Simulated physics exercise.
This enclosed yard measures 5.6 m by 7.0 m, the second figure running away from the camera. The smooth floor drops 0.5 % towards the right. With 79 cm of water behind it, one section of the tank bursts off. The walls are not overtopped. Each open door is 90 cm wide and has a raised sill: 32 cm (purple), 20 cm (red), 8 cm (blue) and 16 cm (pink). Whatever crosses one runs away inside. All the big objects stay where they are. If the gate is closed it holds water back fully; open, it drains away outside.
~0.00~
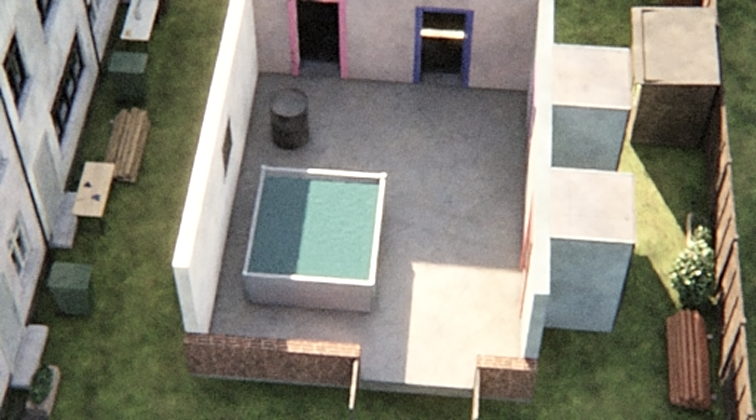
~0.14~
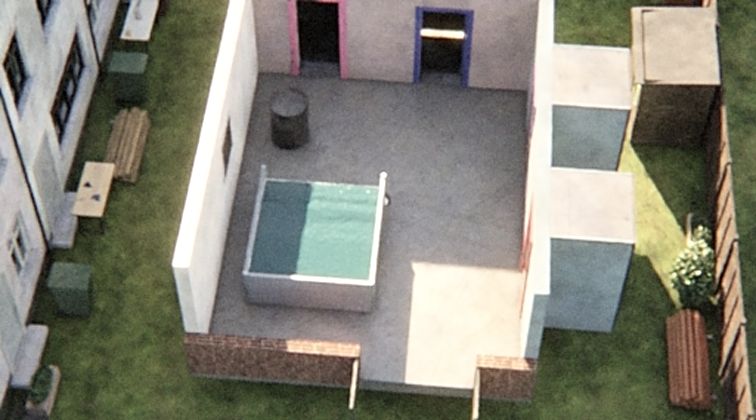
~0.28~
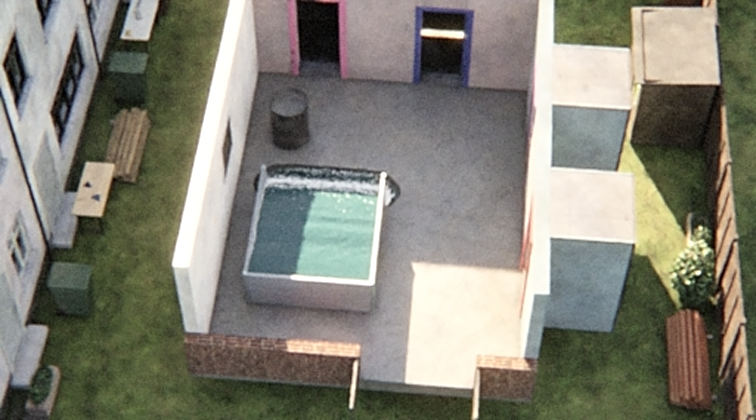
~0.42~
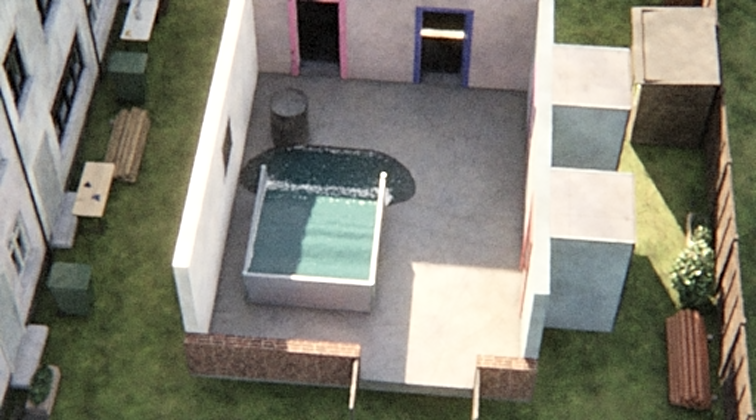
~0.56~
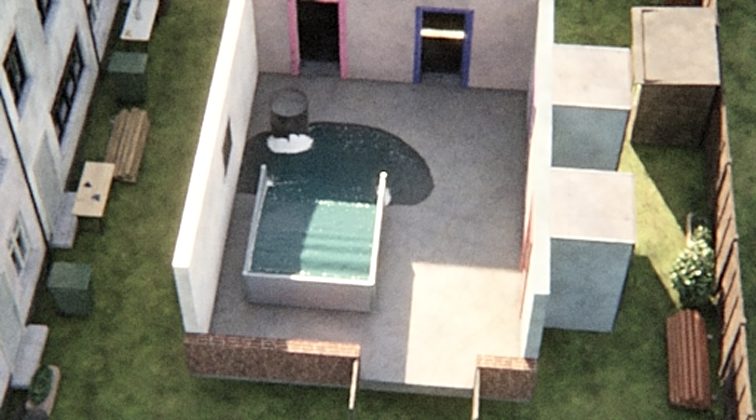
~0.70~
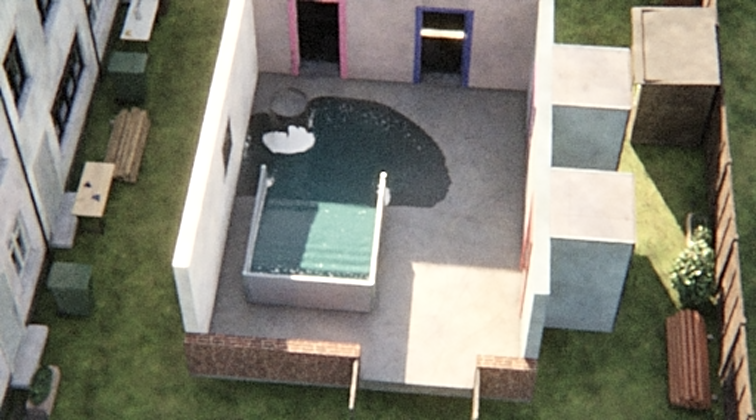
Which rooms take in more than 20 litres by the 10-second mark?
The water let in: At the purple door it stays under the limit; at the red door it does not reach the limit; at the blue door it passes the limit; at the pink door it passes the limit.
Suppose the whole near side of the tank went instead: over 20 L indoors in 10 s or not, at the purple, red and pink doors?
Then: Purple below, red under, pink not over.
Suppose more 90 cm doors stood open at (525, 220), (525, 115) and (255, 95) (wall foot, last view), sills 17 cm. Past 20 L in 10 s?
In turn: Under, above, above.
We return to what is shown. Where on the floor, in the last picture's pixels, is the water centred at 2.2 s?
Near (339, 171).
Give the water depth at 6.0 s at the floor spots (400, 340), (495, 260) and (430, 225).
In that order: 5, 7 and 2 cm.
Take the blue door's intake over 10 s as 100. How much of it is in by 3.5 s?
About 55 per cent.
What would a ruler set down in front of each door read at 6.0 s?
Depths in cm: Purple 23, red 6, blue 16, pink 12.
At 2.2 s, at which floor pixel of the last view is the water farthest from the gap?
At about (528, 94).
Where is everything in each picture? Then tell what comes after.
The tank at (316, 226) is whole and still, 79 cm deep, in the first frame.
The front is at (387, 203), 1.2 m from the gap on the tank's far side; 0.6 m2 of floor is under water; 79 cm left at the back of the tank, in the second frame.
The front is at (395, 189), 1.4 m from the gap on the tank's far side; 1.9 m2 of floor is under water; 79 cm left at the back of the tank, in the third frame.
Water pours out on the tank's far side and has run 1.7 m, to (406, 173); typically 12 cm deep outside, 79 cm at the tank's back, in the fourth frame.
Water pours out on the tank's far side and has run 2.1 m, to (416, 157); typically 11 cm deep outside, 75 cm at the tank's back, in the fifth frame.
Water pours out on the tank's far side and has run 2.7 m, to (374, 105); typically 9 cm deep outside, 67 cm at the tank's back, in the sixth frame.
After 1.4 s water covers 40 % of the floor and is deepest (50 cm) near (371, 83); purple door not reached, red door not reached, blue door 17 cm at the sill, 3 L in, pink door 28 cm at the sill, 36 L in.
After 2.2 s water covers 45 % of the floor and is deepest (44 cm) near (361, 89); purple door not reached, red door not reached, blue door 24 cm at the sill, 54 L in, pink door 37 cm at the sill, 108 L in.
After 3.5 s water covers 60 % of the floor and is deepest (42 cm) near (528, 94); purple door 13 cm at the sill, 0 L in, red door not reached, blue door 20 cm at the sill, 159 L in, pink door 27 cm at the sill, 223 L in.
After 6.0 s water covers 100 % of the floor and is deepest (24 cm) near (526, 154); purple door 23 cm at the sill, 0 L in, red door 6 cm at the sill, 0 L in, blue door 16 cm at the sill, 238 L in, pink door 12 cm at the sill, 253 L in.
After 10.0 s water covers 100 % of the floor and is deepest (15 cm) near (499, 378); purple door 9 cm at the sill, 0 L in, red door 7 cm at the sill, 0 L in, blue door 10 cm at the sill, 287 L in, pink door 8 cm at the sill, 253 L in.
